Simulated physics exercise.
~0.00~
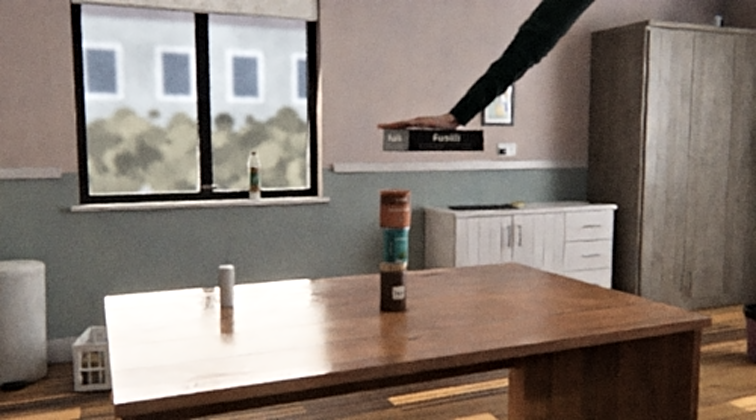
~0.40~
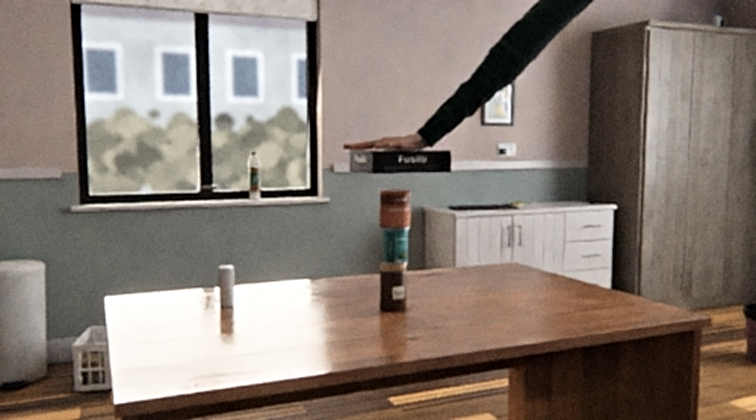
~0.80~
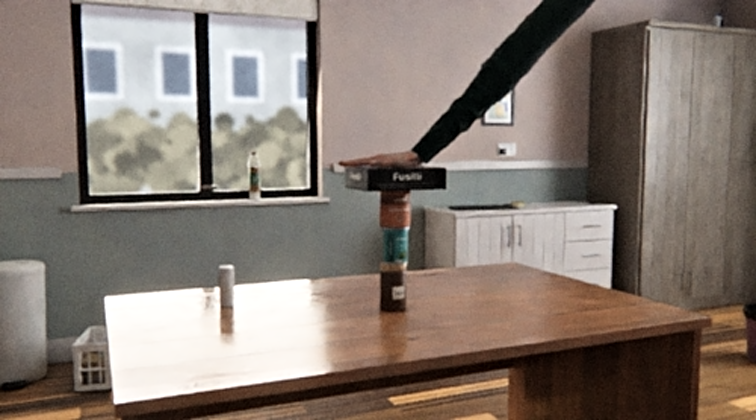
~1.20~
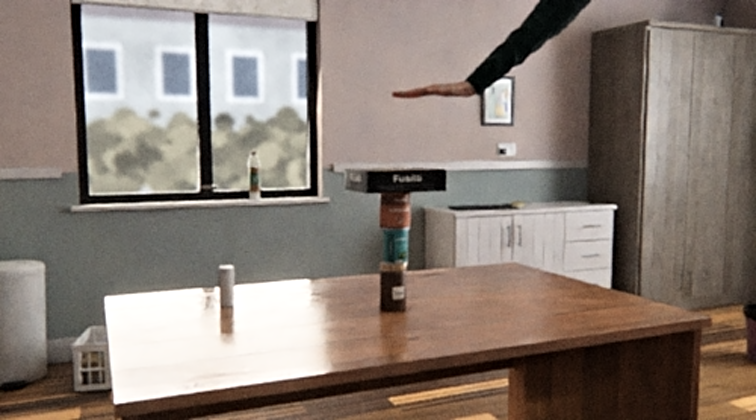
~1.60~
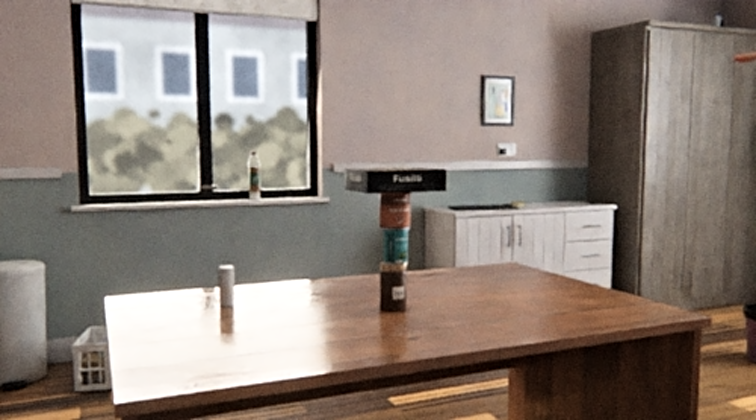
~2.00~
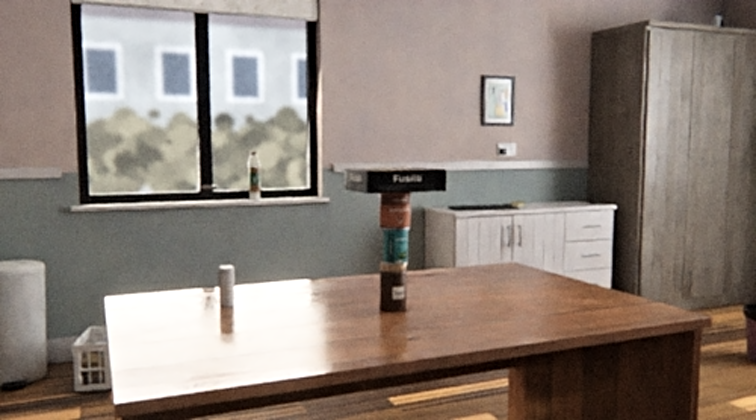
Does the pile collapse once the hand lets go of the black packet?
No, the pile stays up, with the black packet resting on top of the orange pot after the hand has drawn away.
